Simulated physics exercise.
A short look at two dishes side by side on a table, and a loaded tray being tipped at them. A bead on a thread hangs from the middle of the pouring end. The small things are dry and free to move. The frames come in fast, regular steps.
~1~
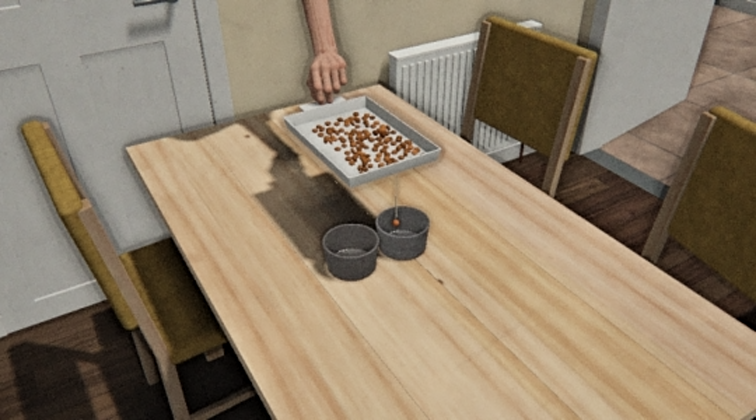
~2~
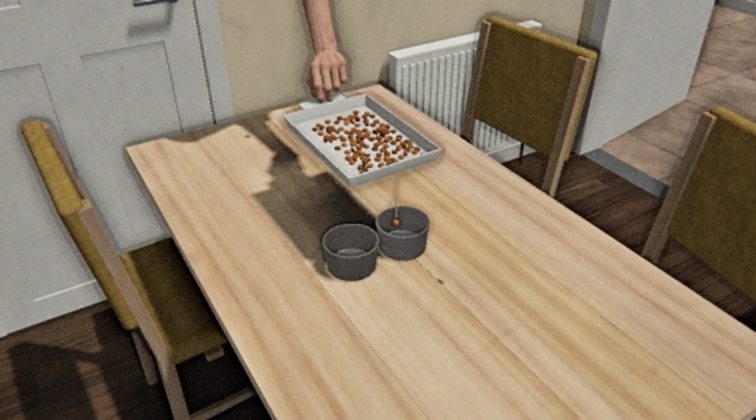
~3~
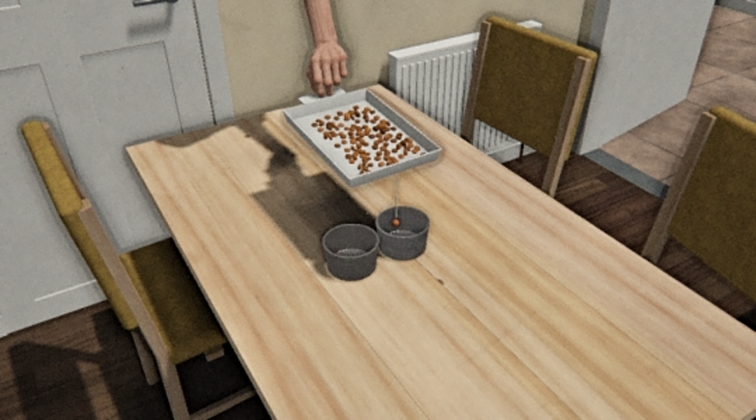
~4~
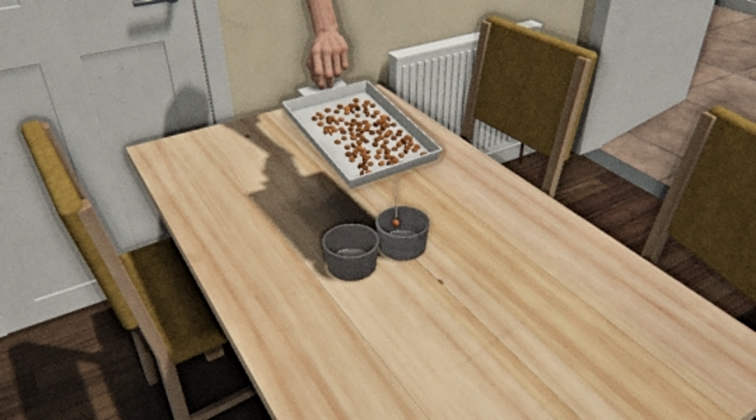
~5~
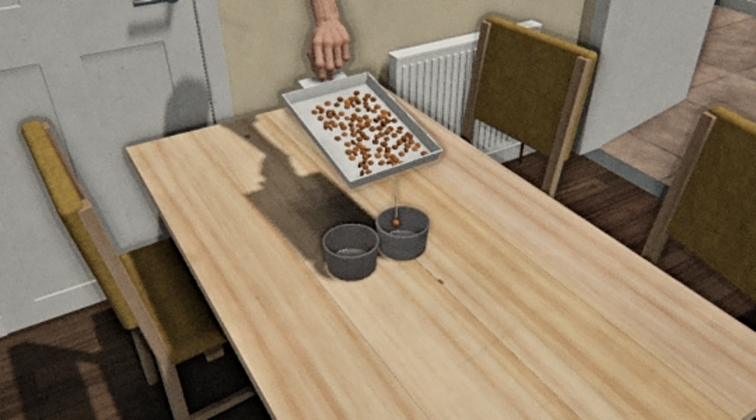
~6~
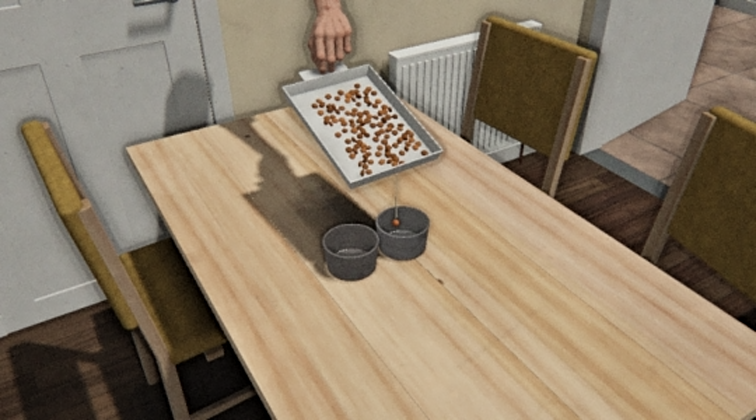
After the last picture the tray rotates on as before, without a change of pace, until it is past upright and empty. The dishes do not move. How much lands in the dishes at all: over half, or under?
They take under half between them.
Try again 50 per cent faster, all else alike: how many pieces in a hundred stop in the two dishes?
Roughly 10 in a hundred.
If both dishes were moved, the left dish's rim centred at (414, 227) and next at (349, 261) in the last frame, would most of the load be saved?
First below a half, then most of it.
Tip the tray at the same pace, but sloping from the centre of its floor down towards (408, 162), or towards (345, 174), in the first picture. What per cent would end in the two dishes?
About 0 and 100 per cent.
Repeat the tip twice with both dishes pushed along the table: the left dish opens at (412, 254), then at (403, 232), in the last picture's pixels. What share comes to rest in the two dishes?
About 60 and 20 per cent.
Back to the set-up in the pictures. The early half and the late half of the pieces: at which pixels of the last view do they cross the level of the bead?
At about (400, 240), then at (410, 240).
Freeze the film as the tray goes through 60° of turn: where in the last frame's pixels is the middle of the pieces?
Roughly at (388, 155).
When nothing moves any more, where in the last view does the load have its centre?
Roughly at (403, 282).
Just after the last frame, tray tipped steeply; every one on the tray.
A moment on, tray tipped right over; roughly half on the tray; roughly a quarter outside both; roughly a quarter in the air.
Further on, tray tipped past a quarter turn; just a few in the left dish; almost all outside both.
When it is over, tray tipped past a quarter turn; just a few in the left dish; not one in the right dish; almost all outside both.
